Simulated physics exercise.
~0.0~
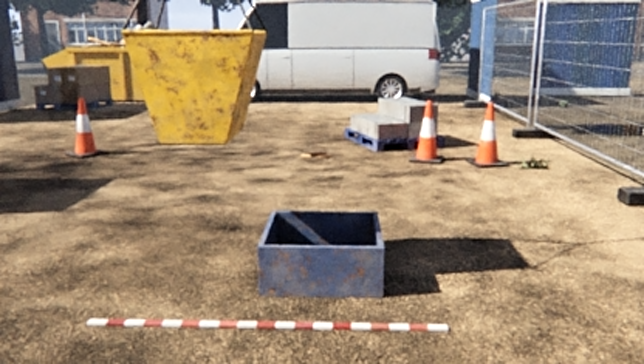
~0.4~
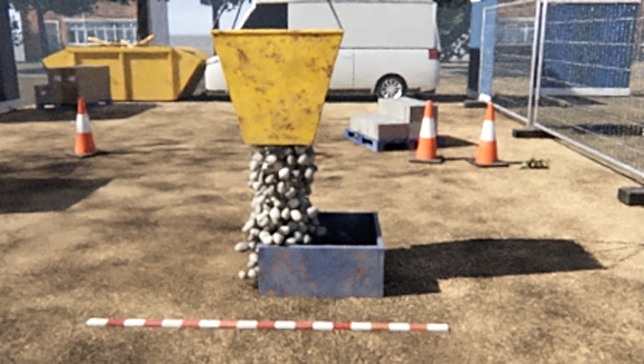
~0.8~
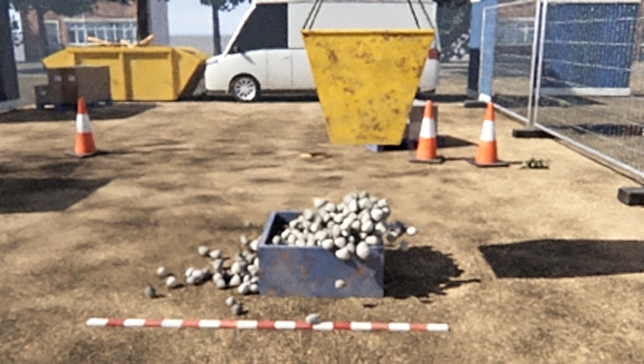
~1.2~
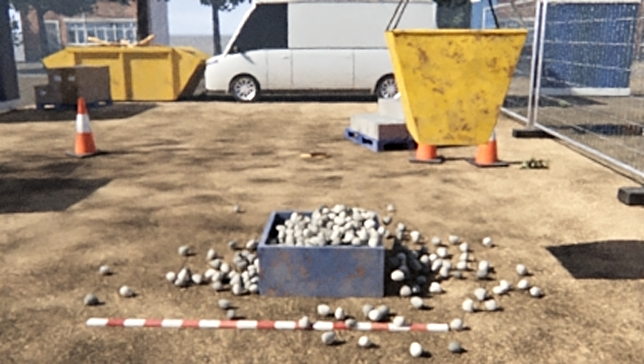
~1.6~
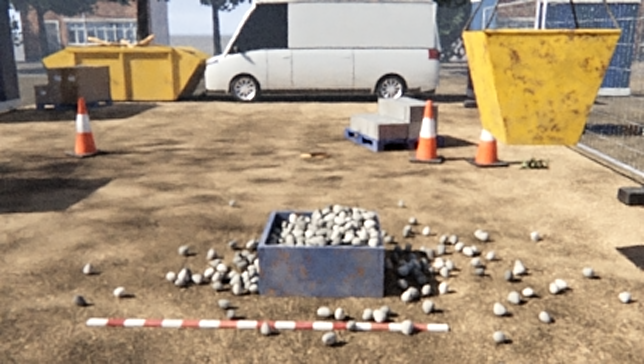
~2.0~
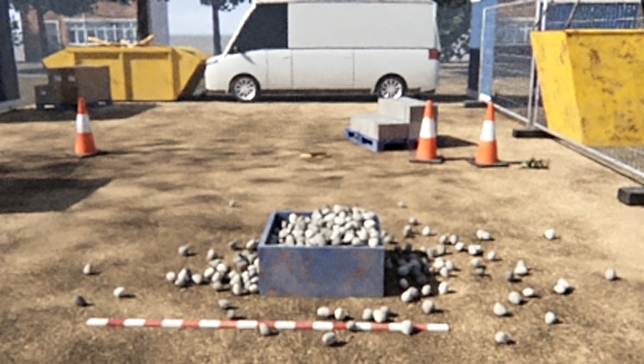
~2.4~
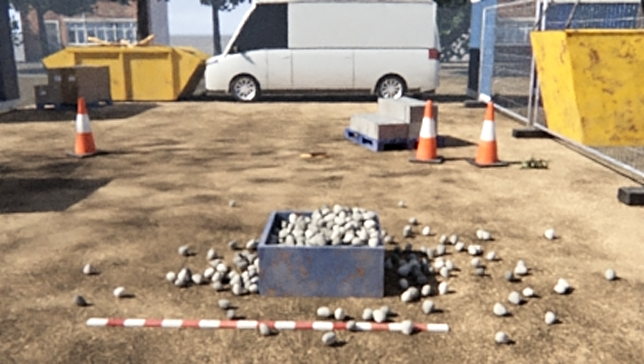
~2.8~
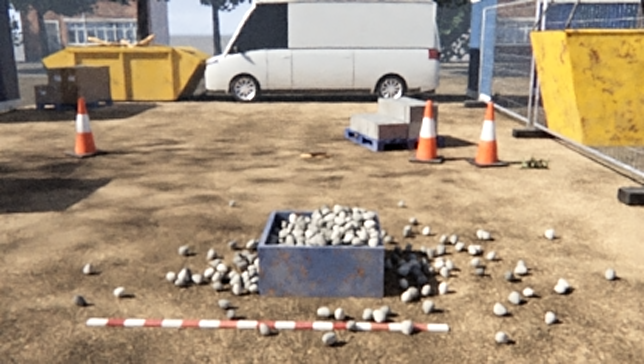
A yellow skip, hanging above a dusty yard with a white van behind, glides steadily to the right toward a small blue-grey bin. Smooth, pale stones pour from its underside, the first few landing on the ground just left of the bin and the rest dropping into it. The emptied skip carries on right as the stones heap above the rim, and some spill and scatter over the ground. The skip stops by the fence at the far right. Most of the stones end up filling the bin, with a few strewn to its left and more to its right.
